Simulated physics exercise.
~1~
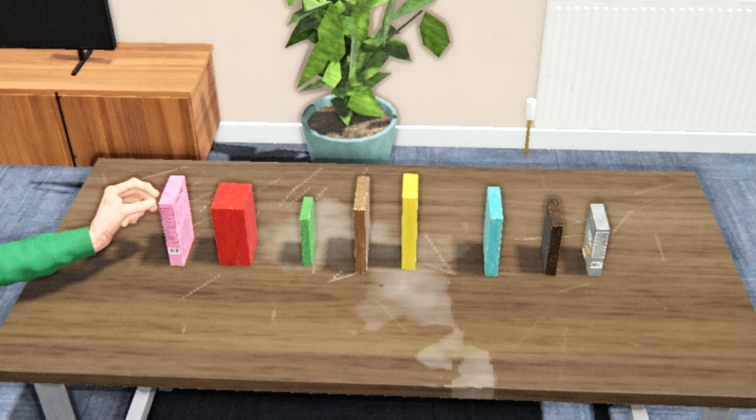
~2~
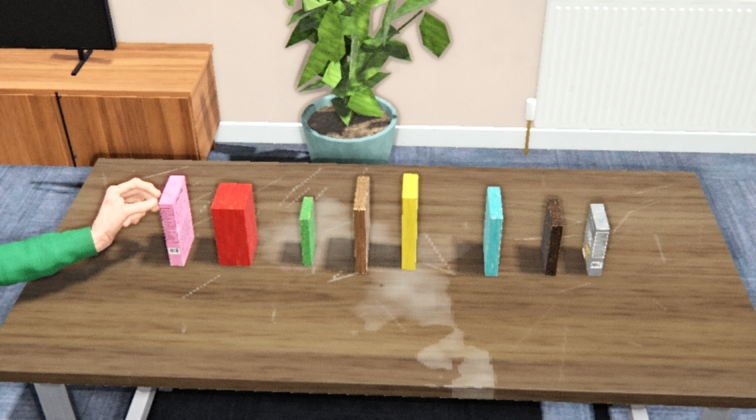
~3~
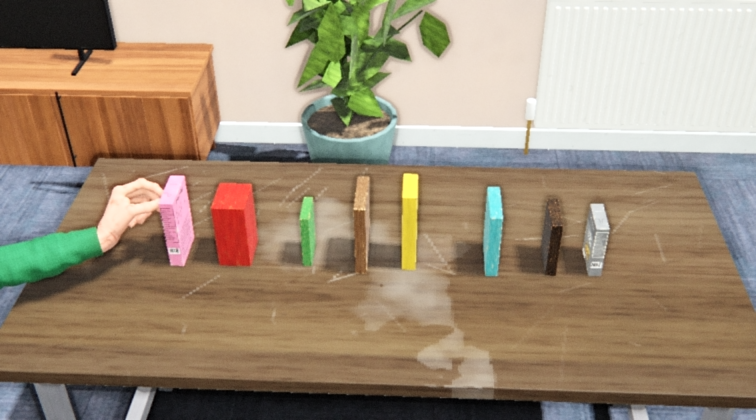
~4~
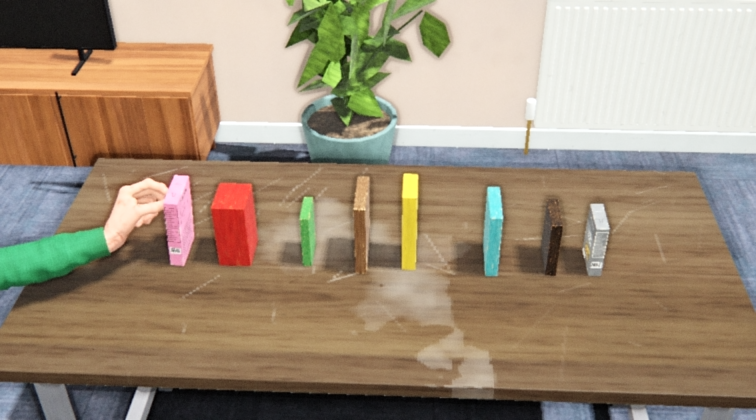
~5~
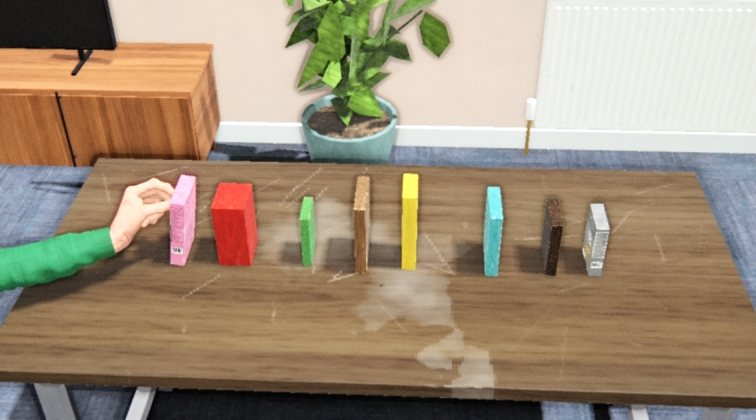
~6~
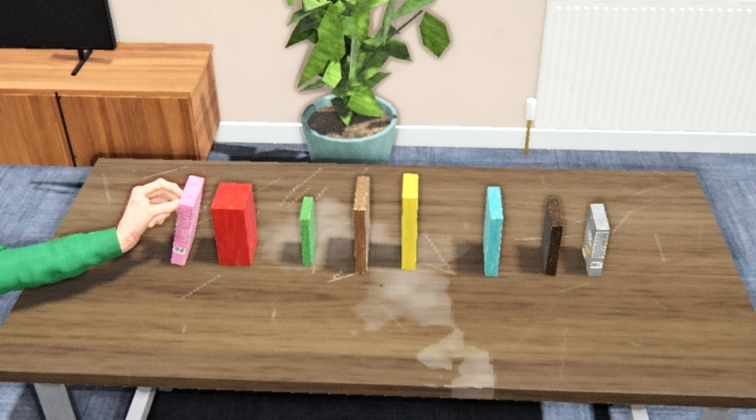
A hand in a green sleeve reaches in from the left to a pink packet, the first of eight upright pieces lined across a scuffed wooden table, seen from slightly above. Rightward stand red, green, brown, yellow, turquoise, black and grey pieces, with a potted plant behind. The hand pushes the packet's upper part and it tilts slightly rightward, while the others and the view stay still.
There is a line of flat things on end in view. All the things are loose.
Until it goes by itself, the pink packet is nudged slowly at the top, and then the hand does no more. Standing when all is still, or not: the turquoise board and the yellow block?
Turquoise board: Still standing; yellow block: Still standing.
Then, 0.10 s after the last picture, pink packet 24° over.
Then, 0.20 s after the last picture, pink packet 27° over.
Then, 0.40 s after the last picture, turquoise board resting near (492, 232); yellow block resting near (410, 223).
At rest, all 6 in place. Seen from the same camera at the end, turquoise board near (492, 232), yellow block near (410, 223).
